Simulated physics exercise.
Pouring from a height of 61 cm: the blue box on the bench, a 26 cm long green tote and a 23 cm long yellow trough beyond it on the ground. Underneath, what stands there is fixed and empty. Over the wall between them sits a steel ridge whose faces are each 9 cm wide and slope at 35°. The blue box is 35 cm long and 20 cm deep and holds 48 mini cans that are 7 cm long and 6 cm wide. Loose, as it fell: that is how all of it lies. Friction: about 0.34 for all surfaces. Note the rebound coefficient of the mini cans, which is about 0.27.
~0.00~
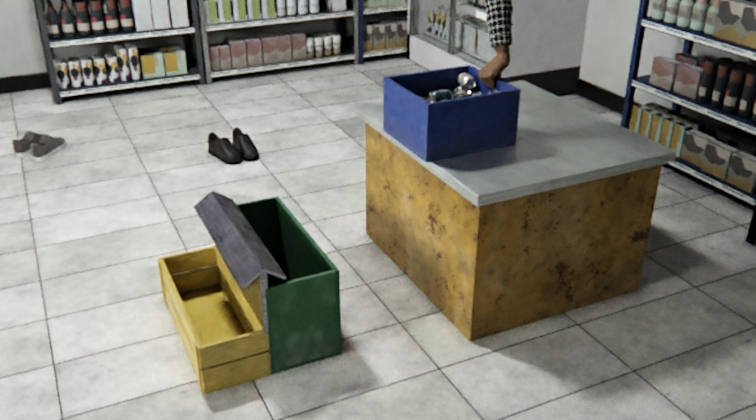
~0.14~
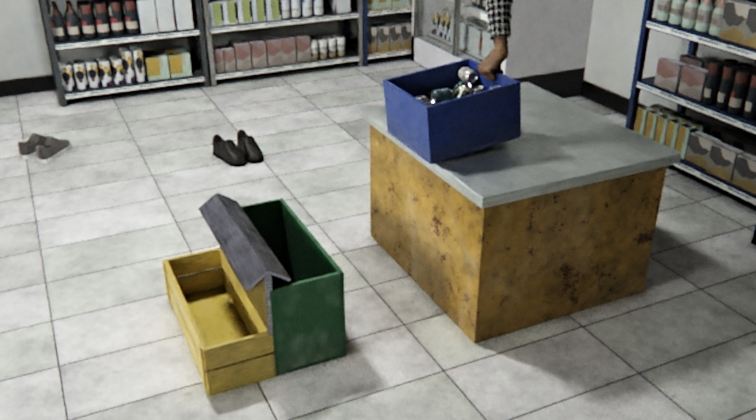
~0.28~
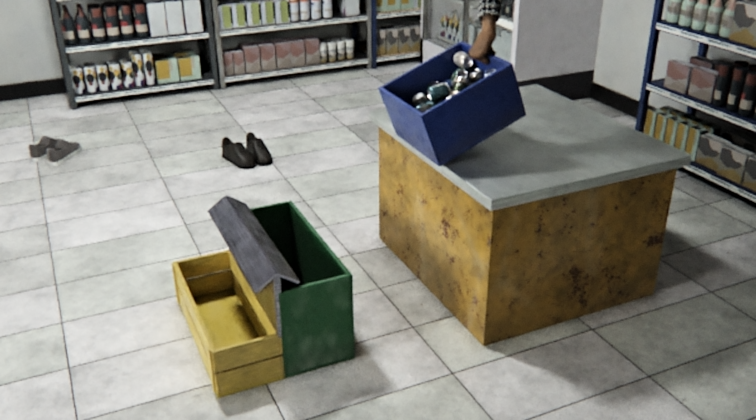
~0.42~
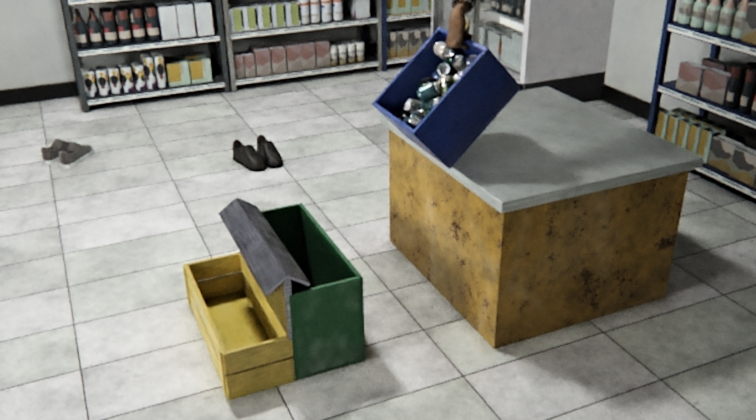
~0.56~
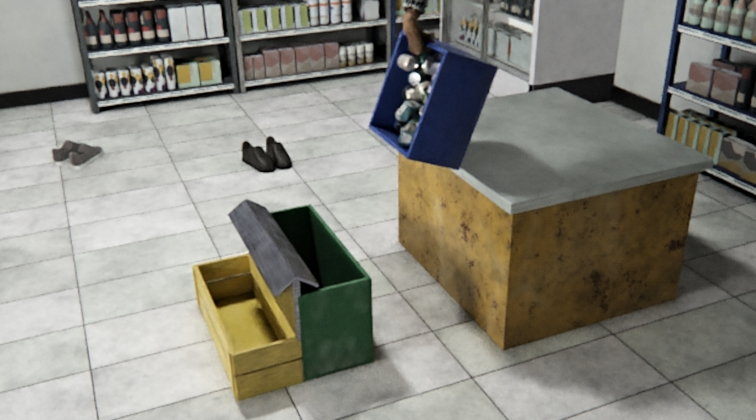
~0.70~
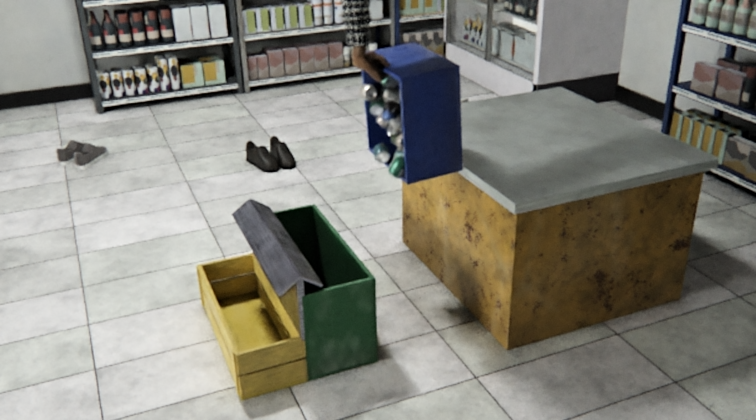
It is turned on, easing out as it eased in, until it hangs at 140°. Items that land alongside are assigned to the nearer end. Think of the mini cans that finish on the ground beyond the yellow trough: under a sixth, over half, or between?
My bet is that beyond the yellow trough you'd see not a sixth of the load lying on the ground.
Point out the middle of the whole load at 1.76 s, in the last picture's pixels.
Near (359, 307).
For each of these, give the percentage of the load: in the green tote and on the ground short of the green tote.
Roughly 40 and 60 per cent.
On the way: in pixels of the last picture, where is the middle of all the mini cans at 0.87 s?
Estimated middle - around (383, 164).
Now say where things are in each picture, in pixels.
In the first frame (places track the rim corner closest to us here; the camera pans a little), blue box (431, 104); green tote (268, 287); tipped 0°; all still inside.
The second frame shows blue box (430, 106); tipped 6°.
The third frame shows blue box (423, 114); tipped 21°.
The fourth frame shows blue box (415, 130); tipped 43°.
The fifth frame shows blue box (408, 155); tipped 68°.
The sixth frame shows blue box (406, 180); green tote (305, 294); tipped 94°; all still inside.
After 0.87 s, tilt 120°; 29 still in the blue box, 1 in the green tote and 18 in the air.
After 1.08 s, tilt 139°; 3 still in the blue box, 15 in the green tote, 7 on the ground short of the green tote and 23 in the air.
After 1.38 s, tilt 140°; 17 in the green tote, 25 on the ground short of the green tote and 6 in the air.
Outcome (at 1.76 s), 18 in the green tote and 30 on the ground short of the green tote. Asked share, 0 of 48, 0 per cent.
